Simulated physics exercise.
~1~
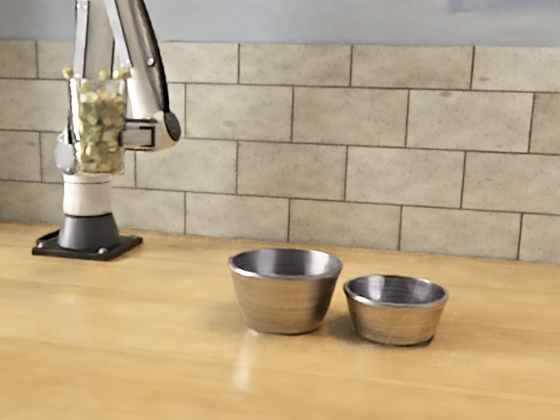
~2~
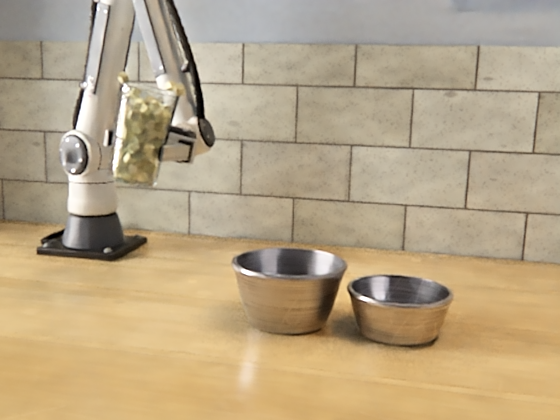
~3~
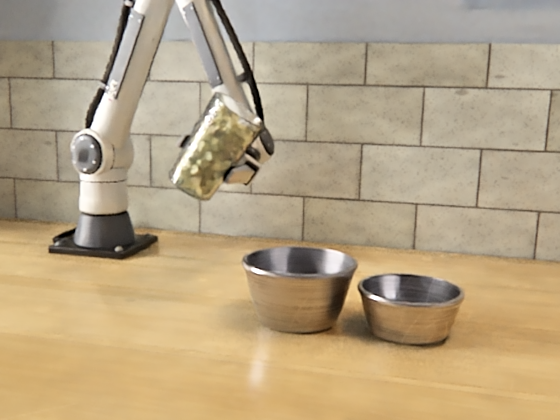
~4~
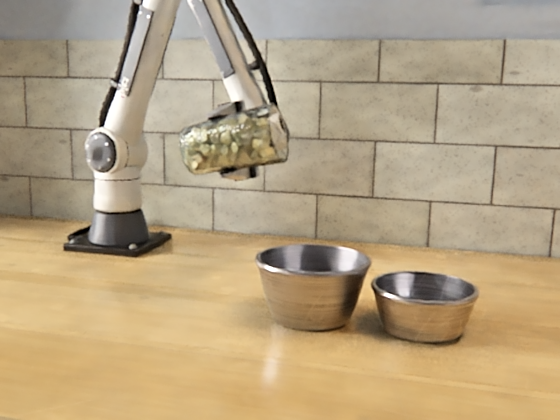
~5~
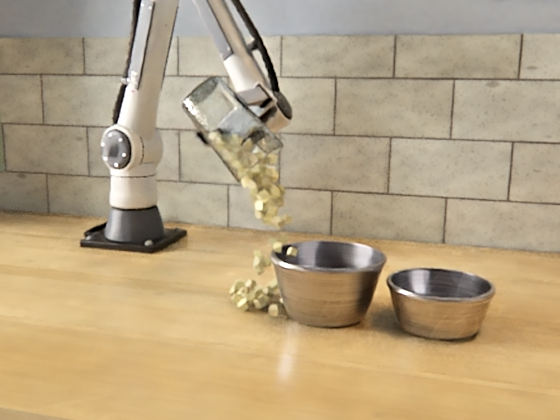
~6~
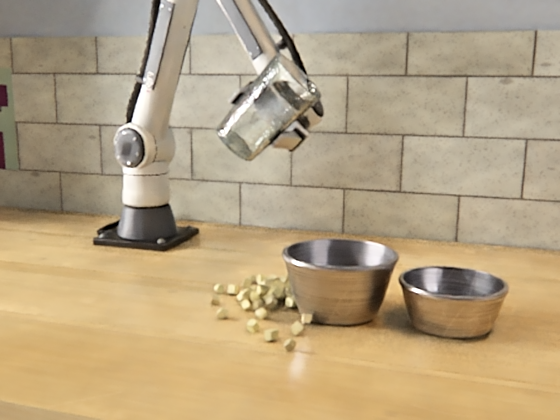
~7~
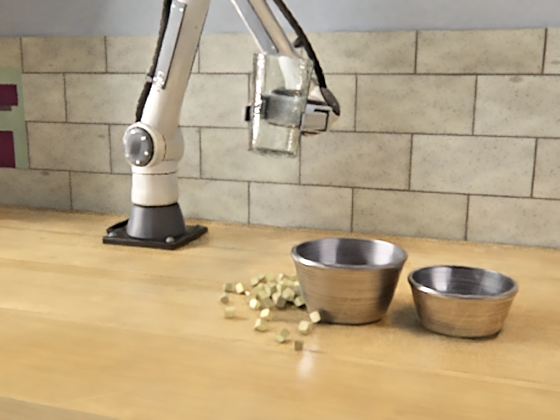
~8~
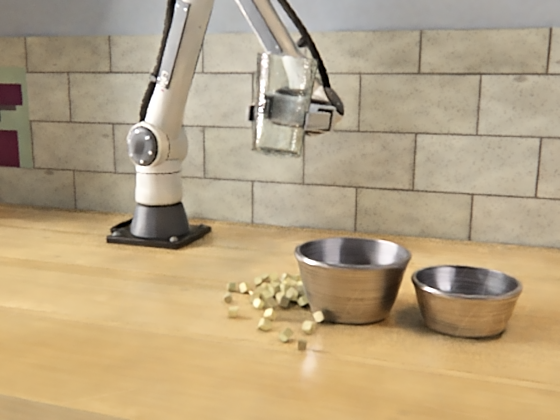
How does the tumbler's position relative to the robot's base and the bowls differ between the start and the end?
At the start the tumbler is held above the robot's base, well to the left of the bowls. At the end it is held to the right of the base, much closer to the bowls and just up and to the left of the larger one.
